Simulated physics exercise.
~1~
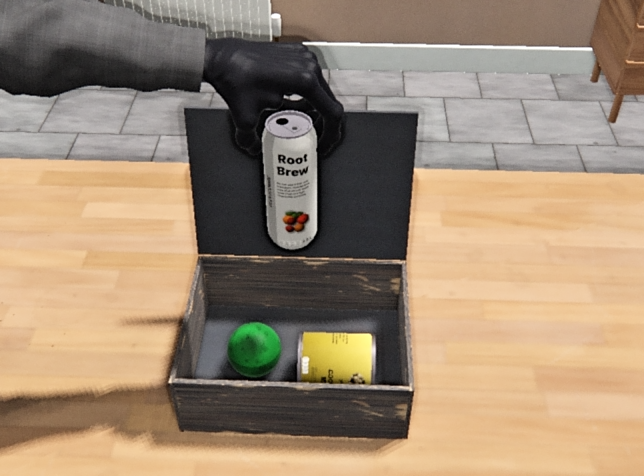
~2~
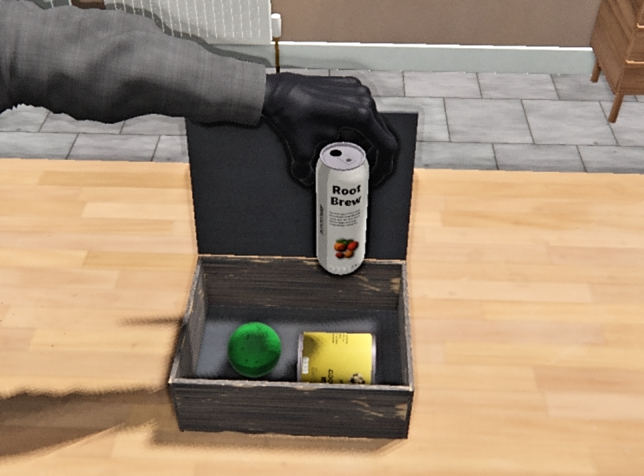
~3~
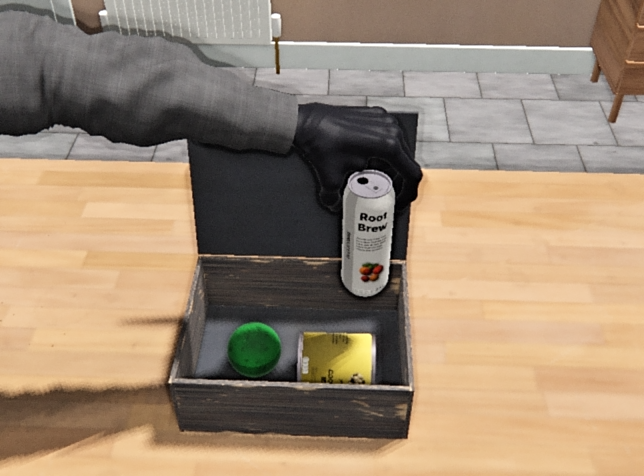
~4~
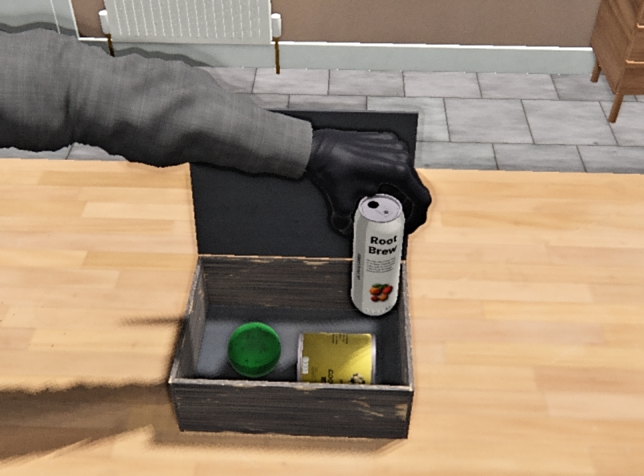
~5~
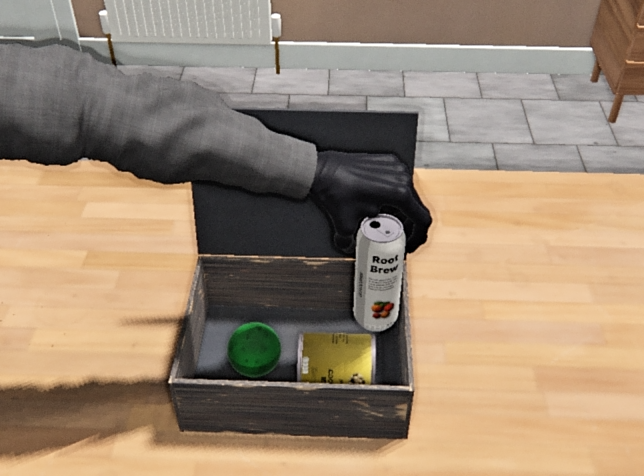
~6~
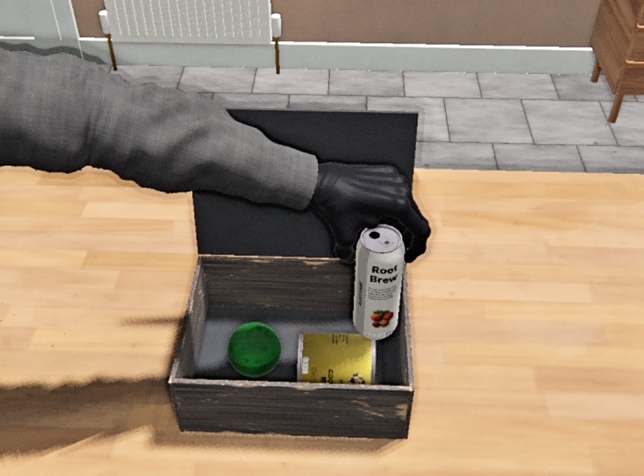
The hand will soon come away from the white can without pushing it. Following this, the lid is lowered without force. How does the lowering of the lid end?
Oh look, the lid is propped open.
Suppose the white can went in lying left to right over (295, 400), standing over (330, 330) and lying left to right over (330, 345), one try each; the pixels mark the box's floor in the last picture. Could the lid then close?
In order: The lid fits down, then gets blocked, then fits down.
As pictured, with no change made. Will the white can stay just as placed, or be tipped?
Once everything settles, it ends up at a slant.
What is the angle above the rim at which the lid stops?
Near 80° up from the rim.
Then, 0.20 s on from there, white can turned 17° from how it was put near (378, 287).
Then, 0.30 s on from there, white can turned 59° from how it was put near (379, 287); yellow tin shifted a little.
Then, 0.40 s on from there, white can turned 51° from how it was put near (381, 298); yellow tin shifted a little.
Then, 1.80 s on from there, lid 80° above the rim; white can turned 47° from how it was put near (381, 297); yellow tin shifted a little.
In the end, lid 80° above the rim; toppled in the box, white can; moved from the start, yellow tin; green ball unmoved. At the end, from the last picture's camera, white can near (381, 297).
